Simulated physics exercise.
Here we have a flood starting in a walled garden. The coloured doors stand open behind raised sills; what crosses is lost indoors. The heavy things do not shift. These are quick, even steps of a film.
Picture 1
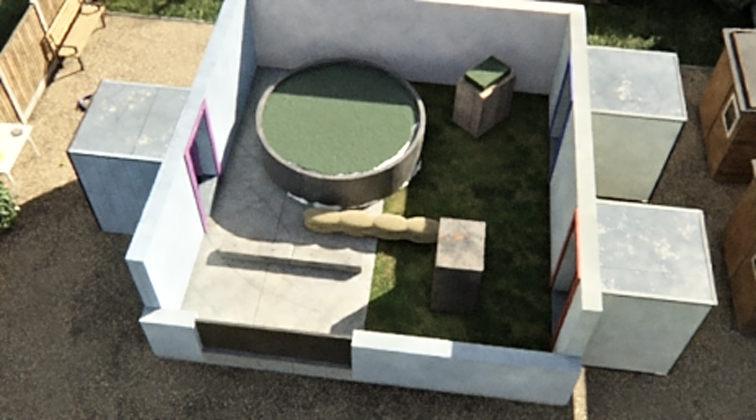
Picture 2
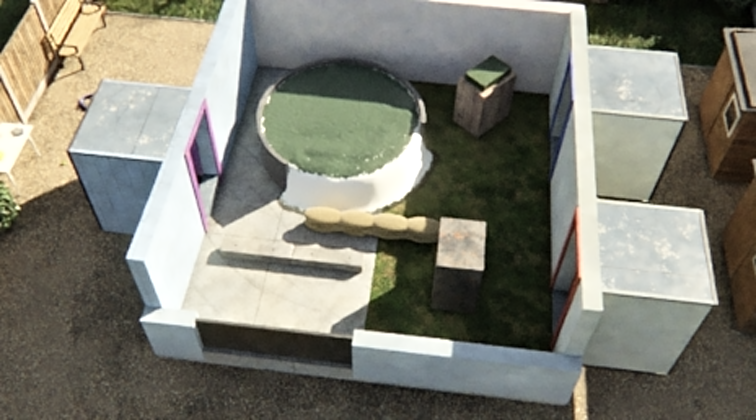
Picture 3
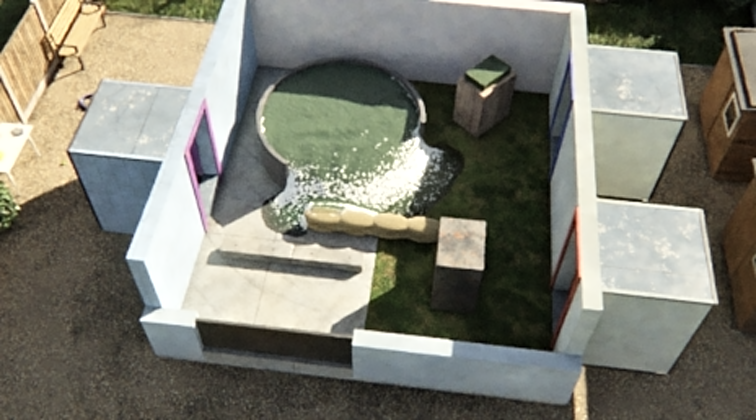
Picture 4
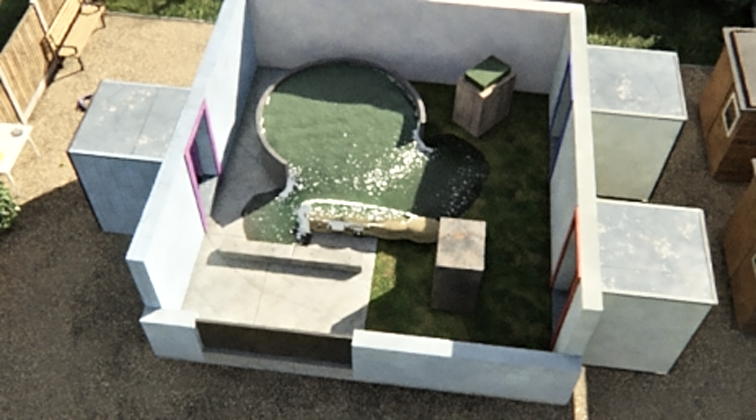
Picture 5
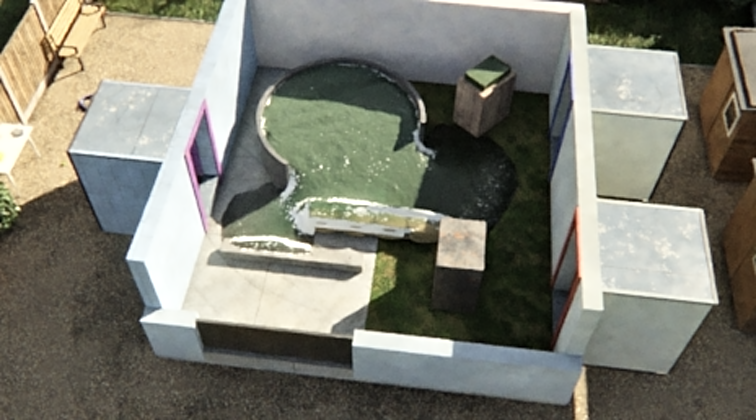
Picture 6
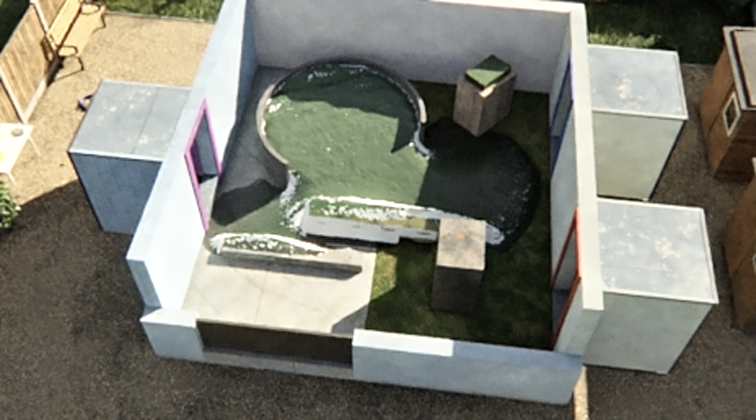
Dark green water bursts from the front of a raised round pool at the back left of a pale-walled garden, seen from high above by a still camera. The yard holds grey paving at left, grass at right, a lumpy tan barrier, a low grey bar and two blocky pillars, with grey boxes outside. White foam gushes out, then the water spreads over paving and grass, foaming along the barrier and bar.
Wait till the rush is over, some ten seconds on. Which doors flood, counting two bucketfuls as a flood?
The blue door floods; the purple door holds within the limit; the red door floods.
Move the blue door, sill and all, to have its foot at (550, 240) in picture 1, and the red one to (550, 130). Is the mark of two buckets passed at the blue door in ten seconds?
In short: The blue one floods.
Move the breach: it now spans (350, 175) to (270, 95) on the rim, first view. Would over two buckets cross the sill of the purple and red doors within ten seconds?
My reading: Purple door takes more; red door lets more in.
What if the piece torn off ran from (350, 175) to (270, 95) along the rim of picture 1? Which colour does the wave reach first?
I say the purple one.
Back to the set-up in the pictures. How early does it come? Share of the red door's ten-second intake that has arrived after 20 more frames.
Roughly 10 per cent.
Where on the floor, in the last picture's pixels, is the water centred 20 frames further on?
Around (399, 195).
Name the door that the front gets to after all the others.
The red door.
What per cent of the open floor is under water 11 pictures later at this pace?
Roughly 65 per cent.
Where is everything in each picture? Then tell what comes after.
In the first frame, the round pool at (341, 118) is whole and still.
In the second frame, water pours out at (372, 191) and has run to (282, 201).
In the third frame, the front is at (456, 157), out from the gap at (372, 193).
In the fourth frame, water pours out at (371, 194) and has run to (477, 154).
In the fifth frame, the front is at (508, 165), out from the gap at (372, 195).
In the sixth frame, water pours out at (372, 194) and has run to (532, 172).
A moment on, water covers 50 % of the floor; the blue door wet at the sill, nothing in, the purple door wet at the sill, nothing in, the red door not reached.
Next, water covers 65 % of the floor; the blue door under two buckets in, the purple door under two buckets in, the red door wet at the sill, nothing in.
Then, water covers 85 % of the floor; the blue door over two buckets in, the purple door under two buckets in, the red door under two buckets in.
Later, water covers 90 % of the floor; the blue door far over two buckets in, the purple door under two buckets in, the red door over two buckets in.
In the end, water covers 90 % of the floor; the blue door far over two buckets in, the purple door under two buckets in, the red door far over two buckets in.
